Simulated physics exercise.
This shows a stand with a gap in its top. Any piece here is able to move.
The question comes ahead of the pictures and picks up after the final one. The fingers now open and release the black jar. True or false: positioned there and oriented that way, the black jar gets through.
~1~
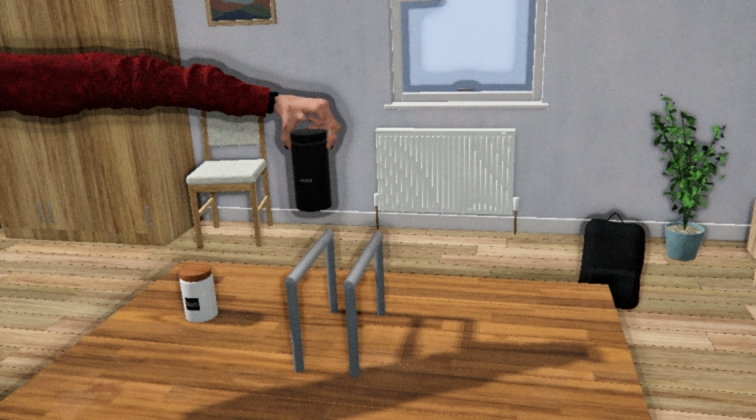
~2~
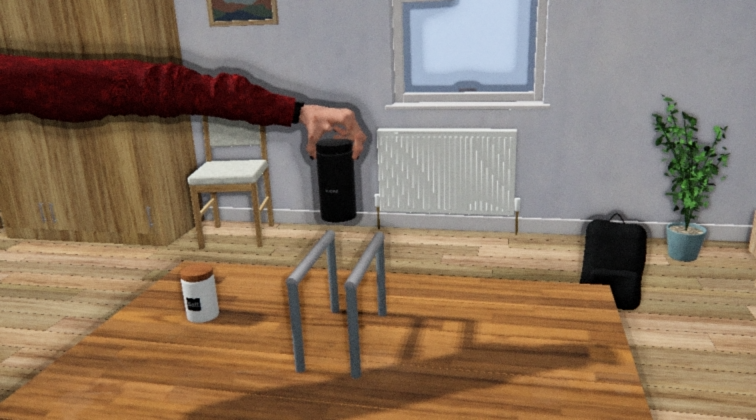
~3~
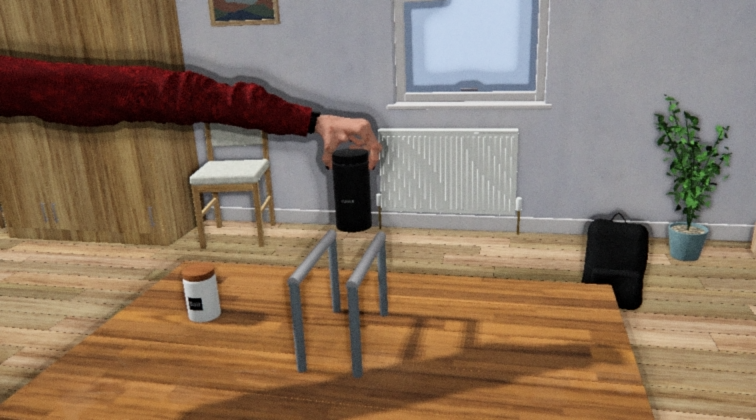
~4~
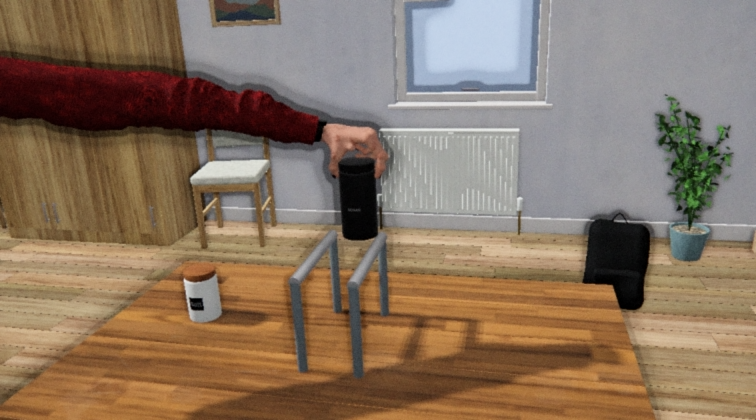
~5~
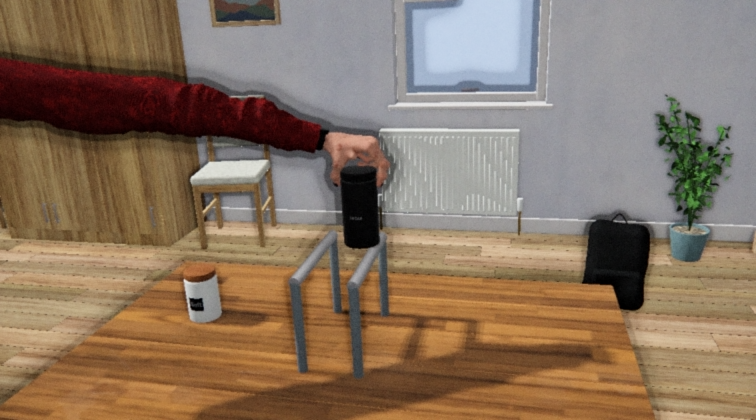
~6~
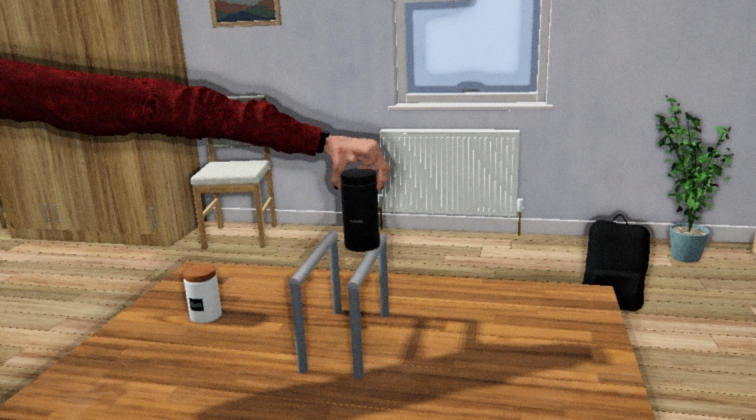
False.
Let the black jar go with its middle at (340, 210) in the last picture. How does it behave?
Let go there, it makes it through.
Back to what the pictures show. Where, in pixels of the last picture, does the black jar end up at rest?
Around (330, 242).
Then, 0.20 s later than the last frame, black jar tilted by 7° near (357, 220).
Then, 0.30 s later than the last frame, black jar tilted by 28° near (344, 225).
Then, 0.40 s later than the last frame, black jar tilted by 62° near (330, 241).
When it is over, lying over on the stand or table, black jar; white jar as before. End places, in pixels of the last picture, black jar near (330, 242). The jar lodges.
